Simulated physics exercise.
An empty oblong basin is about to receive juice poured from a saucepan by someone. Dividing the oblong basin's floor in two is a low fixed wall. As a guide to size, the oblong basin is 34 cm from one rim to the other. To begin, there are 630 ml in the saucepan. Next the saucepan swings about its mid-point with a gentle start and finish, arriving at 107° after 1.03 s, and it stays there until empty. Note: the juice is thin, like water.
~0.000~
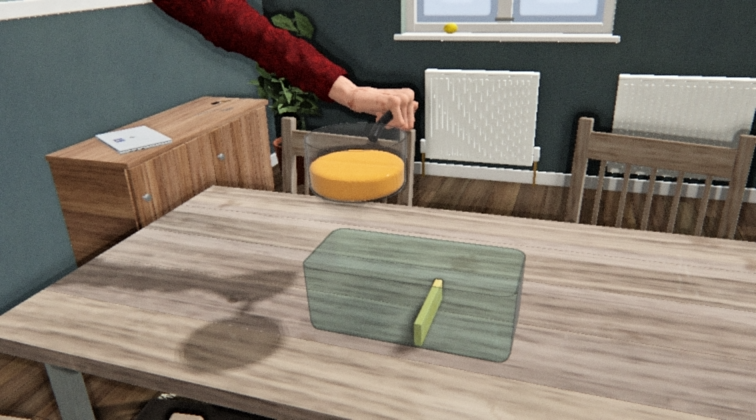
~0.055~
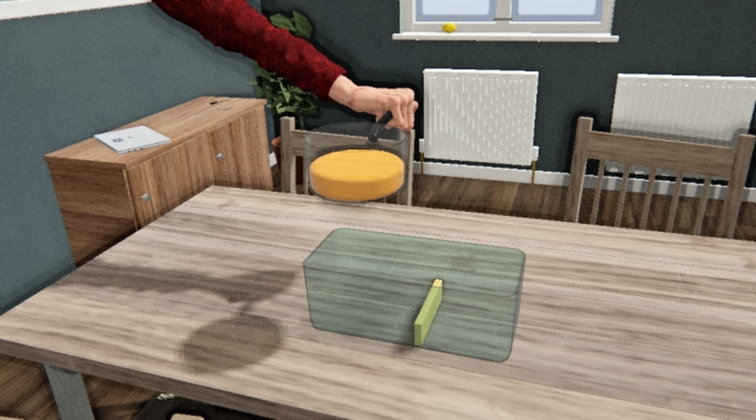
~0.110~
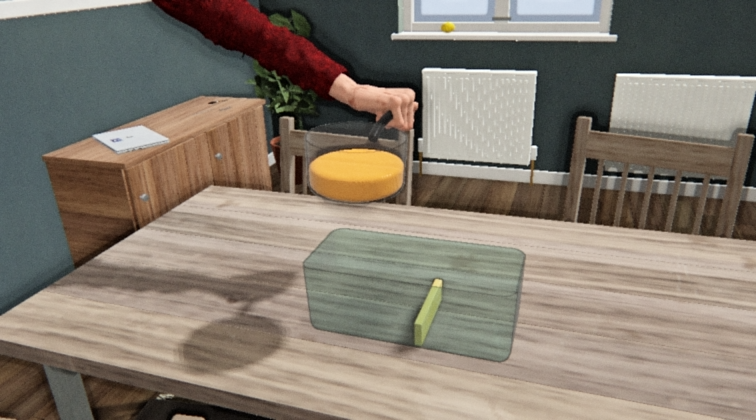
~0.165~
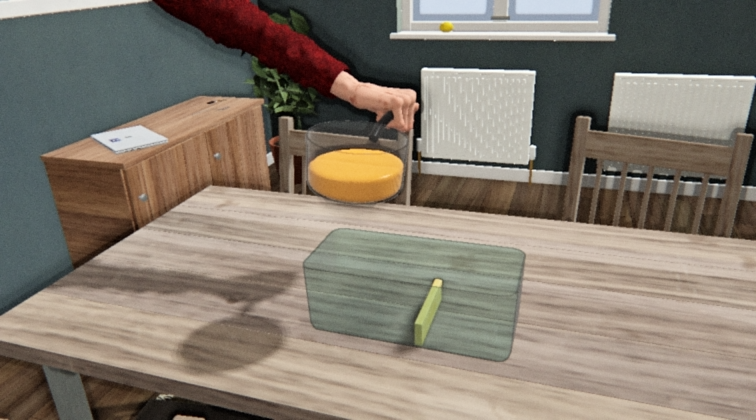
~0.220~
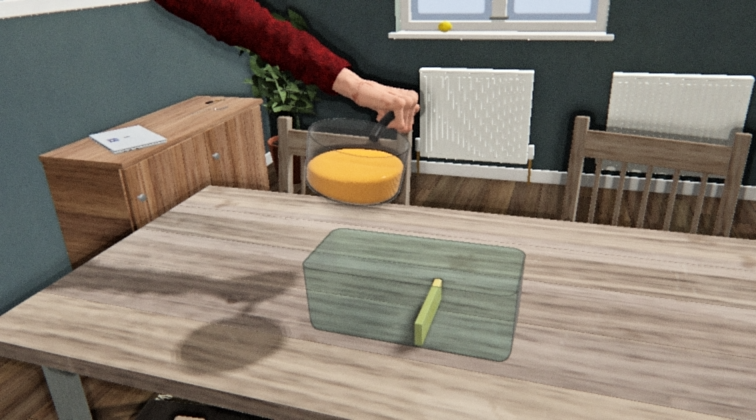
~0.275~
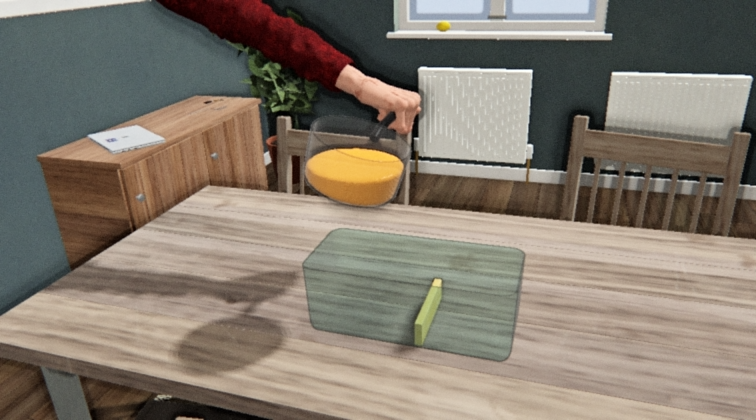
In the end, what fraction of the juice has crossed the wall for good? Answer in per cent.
In the end about 52 per cent has crossed for good.
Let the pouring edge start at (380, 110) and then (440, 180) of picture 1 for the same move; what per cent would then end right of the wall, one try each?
Roughly 25 per cent the first time and 95 per cent the second.
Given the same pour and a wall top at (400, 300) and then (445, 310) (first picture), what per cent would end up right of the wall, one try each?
In order, 90 and 30 per cent.
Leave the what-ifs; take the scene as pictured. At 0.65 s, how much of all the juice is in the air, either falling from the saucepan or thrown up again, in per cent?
It comes to roughly 32 per cent.
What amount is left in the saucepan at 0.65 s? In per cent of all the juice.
About 64 percent.
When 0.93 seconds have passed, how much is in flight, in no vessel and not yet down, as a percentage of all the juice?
Airborne fraction: Approx. 16 %.
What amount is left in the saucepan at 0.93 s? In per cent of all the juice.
Near 14 in a hundred.
Then, 0.65 s in, the tilt is 75° and 63 per cent is still to pour, 1 is left of the wall and 3 right of it.
Then, 0.93 s in, the tilt is 104° and 15 per cent is still to pour, 21 is left of the wall and 50 right of it.
Then, 1.22 s in, the tilt is 107° and 1 per cent is still to pour, 46 is left of the wall and 51 right of it.
Then, 1.53 s in, the tilt is 107° and 0 per cent is still to pour, 47 is left of the wall and 52 right of it.
Finally, 47 per cent lies left of the wall, 52 right of it and 1 outside.
